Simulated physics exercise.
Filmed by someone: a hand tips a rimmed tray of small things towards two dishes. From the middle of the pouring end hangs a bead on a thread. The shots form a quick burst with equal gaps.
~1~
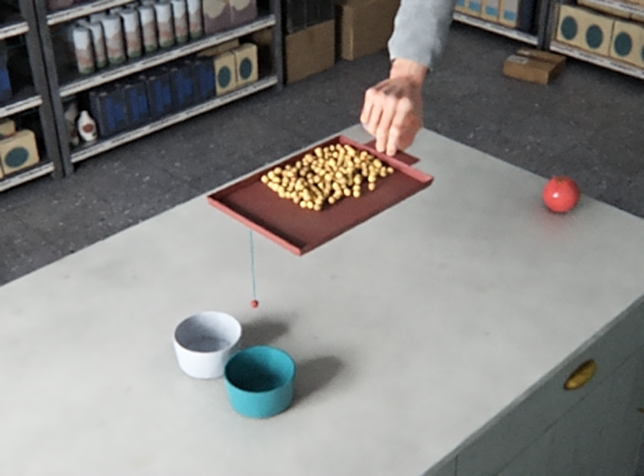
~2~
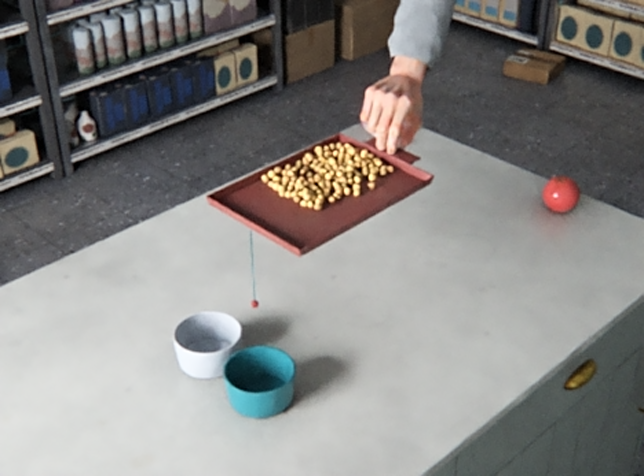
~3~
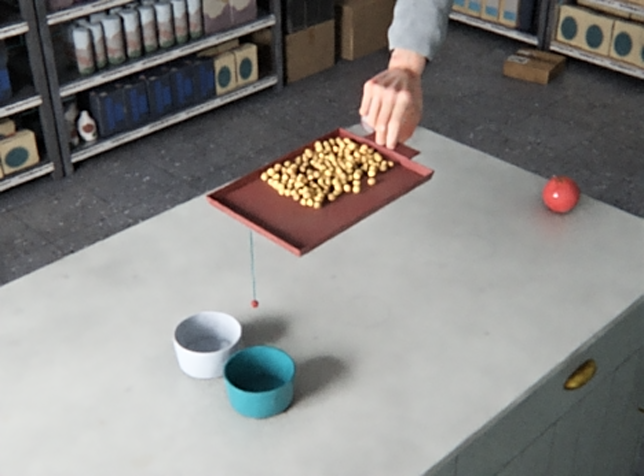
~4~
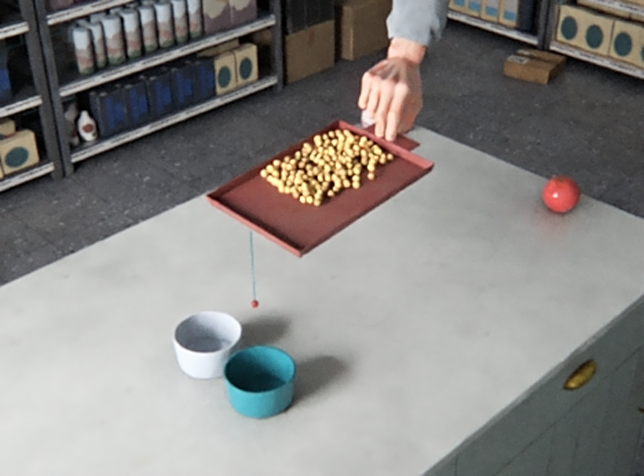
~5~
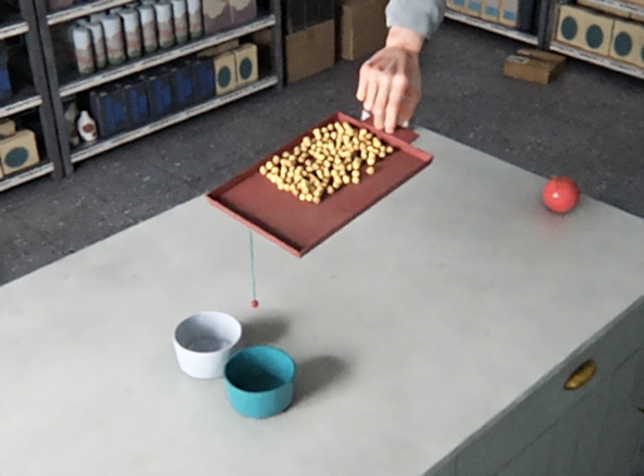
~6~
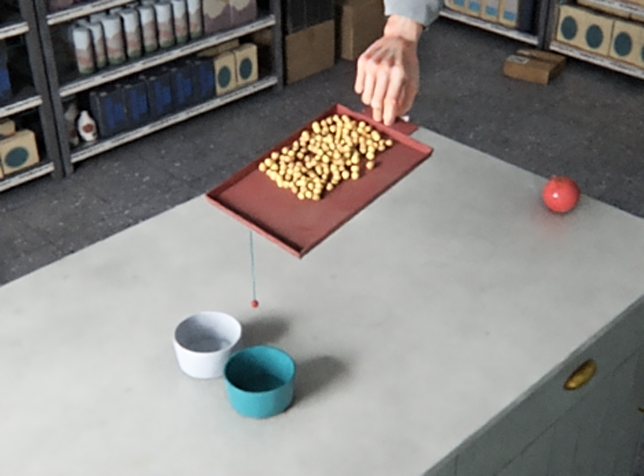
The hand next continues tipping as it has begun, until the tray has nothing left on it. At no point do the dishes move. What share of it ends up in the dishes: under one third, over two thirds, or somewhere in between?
Somewhere in between.
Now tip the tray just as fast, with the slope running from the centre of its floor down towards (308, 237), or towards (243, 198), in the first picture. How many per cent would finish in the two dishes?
Lab note: Case 1 near 0 %, case 2 near 0 %.
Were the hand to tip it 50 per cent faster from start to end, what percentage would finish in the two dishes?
About 60 %.
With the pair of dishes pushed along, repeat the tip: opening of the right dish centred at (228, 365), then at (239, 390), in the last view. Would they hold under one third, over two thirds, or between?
The first try: Less than a third. The second: Below one third.
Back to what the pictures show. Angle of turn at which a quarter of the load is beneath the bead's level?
Roughly 100 degrees of tilt.
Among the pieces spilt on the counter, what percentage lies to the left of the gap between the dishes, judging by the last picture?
Roughly 20 in a hundred.
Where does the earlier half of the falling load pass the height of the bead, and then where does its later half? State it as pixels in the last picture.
Earlier portion about (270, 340); later portion about (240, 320).
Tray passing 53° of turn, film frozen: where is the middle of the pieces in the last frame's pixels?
(267, 207).
Soon after the last picture, tray tipped steeply; nearly all on the tray; a stray few in the right dish; a small part in the air.
A little later, tray tipped right over; nearly all on the tray; a stray few in the right dish; a stray few in the left dish; a small part outside both.
Later still, tray tipped past a quarter turn; about a third in the right dish; about a quarter in the left dish; about half outside both.
At rest, tray tipped past a quarter turn; about a third in the right dish; about a quarter in the left dish; about half outside both.
